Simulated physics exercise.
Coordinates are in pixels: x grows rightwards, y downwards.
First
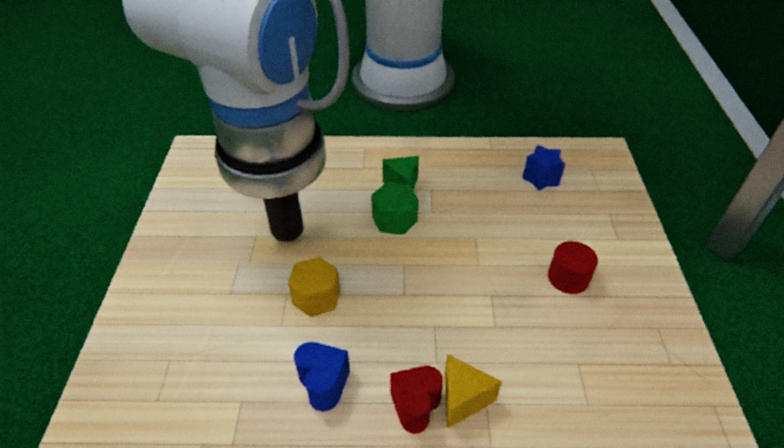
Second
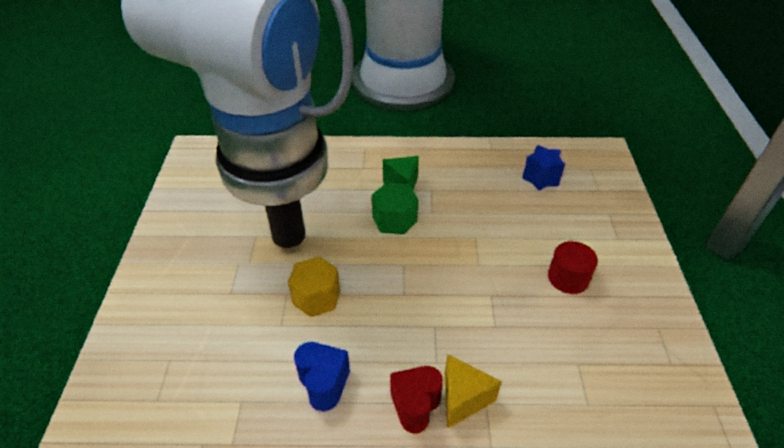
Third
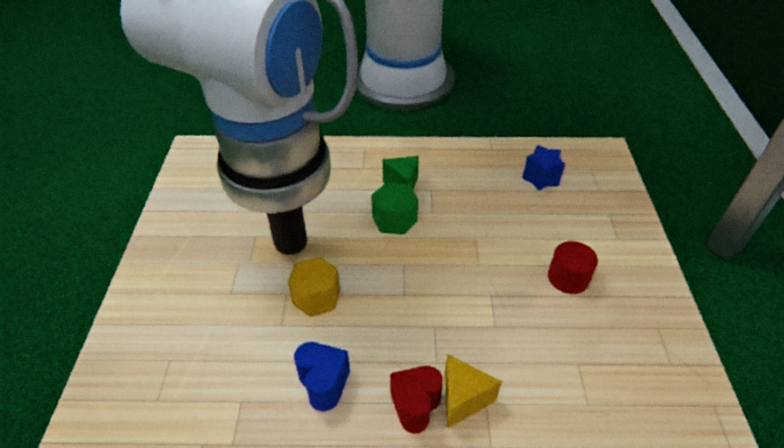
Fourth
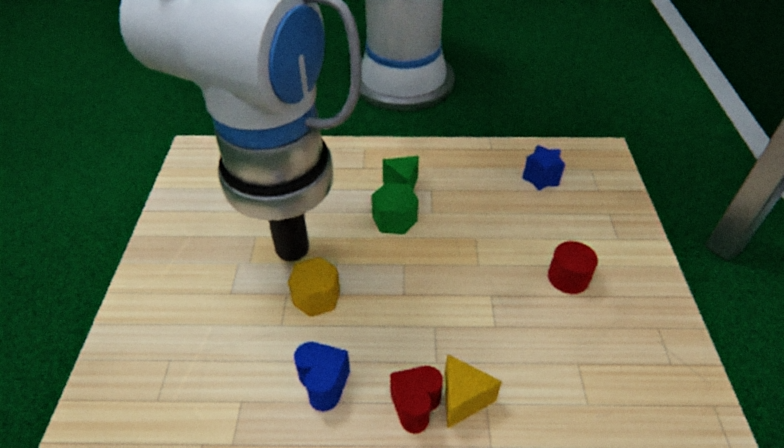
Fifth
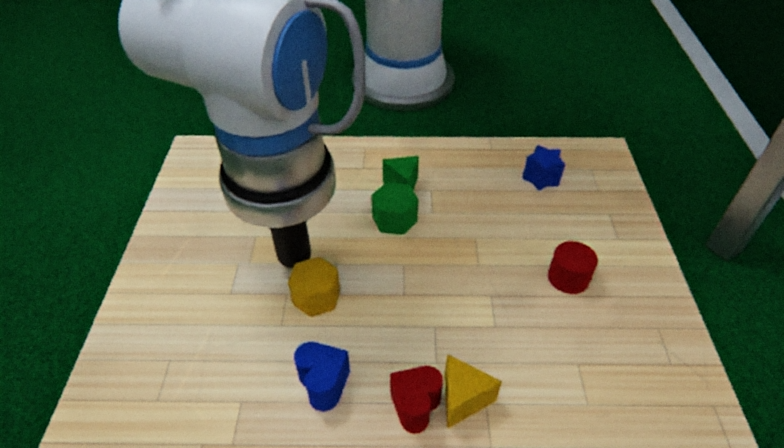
A robot arm with a black peg moved slightly toward the viewer over a wooden table, ending up close behind the yellow hexagon, while the red, blue, green and yellow blocks all stayed still.
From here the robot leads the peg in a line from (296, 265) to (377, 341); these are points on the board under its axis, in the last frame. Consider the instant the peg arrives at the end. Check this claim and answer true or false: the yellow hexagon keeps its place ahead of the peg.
That claim is true.
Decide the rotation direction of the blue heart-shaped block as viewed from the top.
From above, it turns clockwise.
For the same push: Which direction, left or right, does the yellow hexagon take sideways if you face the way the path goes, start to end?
Over to the right.
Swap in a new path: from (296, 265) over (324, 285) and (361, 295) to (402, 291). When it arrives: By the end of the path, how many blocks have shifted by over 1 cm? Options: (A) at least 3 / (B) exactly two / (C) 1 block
C
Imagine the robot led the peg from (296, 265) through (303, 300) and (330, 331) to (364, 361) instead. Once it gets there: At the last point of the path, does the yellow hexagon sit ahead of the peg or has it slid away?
Still being pushed.
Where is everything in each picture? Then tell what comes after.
Peg tip (288, 231); block tops, yellow hexagon (313, 275); blue heart-shaped block (320, 363); red heart-shaped block (417, 387); yellow three-sided block (467, 380), in the first picture.
Peg (289, 237); blocks unchanged, in the second picture.
Peg (291, 243); blocks unchanged, in the third picture.
Peg (293, 250); blocks unchanged, in the fourth picture.
Peg (294, 256); yellow hexagon (313, 275); blue heart-shaped block (320, 363); red heart-shaped block (417, 387); yellow three-sided block (467, 380), in the fifth picture.
What follows on the original path. One third of the way, peg (320, 280); yellow hexagon (332, 298).
Two thirds of the way, peg (347, 305); yellow hexagon (357, 329), turned 20° clockwise.
At the end, peg (377, 333); yellow hexagon (375, 363), turned 50° clockwise; blue heart-shaped block (320, 374), turned 40° clockwise; red heart-shaped block (419, 391), turned 15° anticlockwise; yellow three-sided block in place.
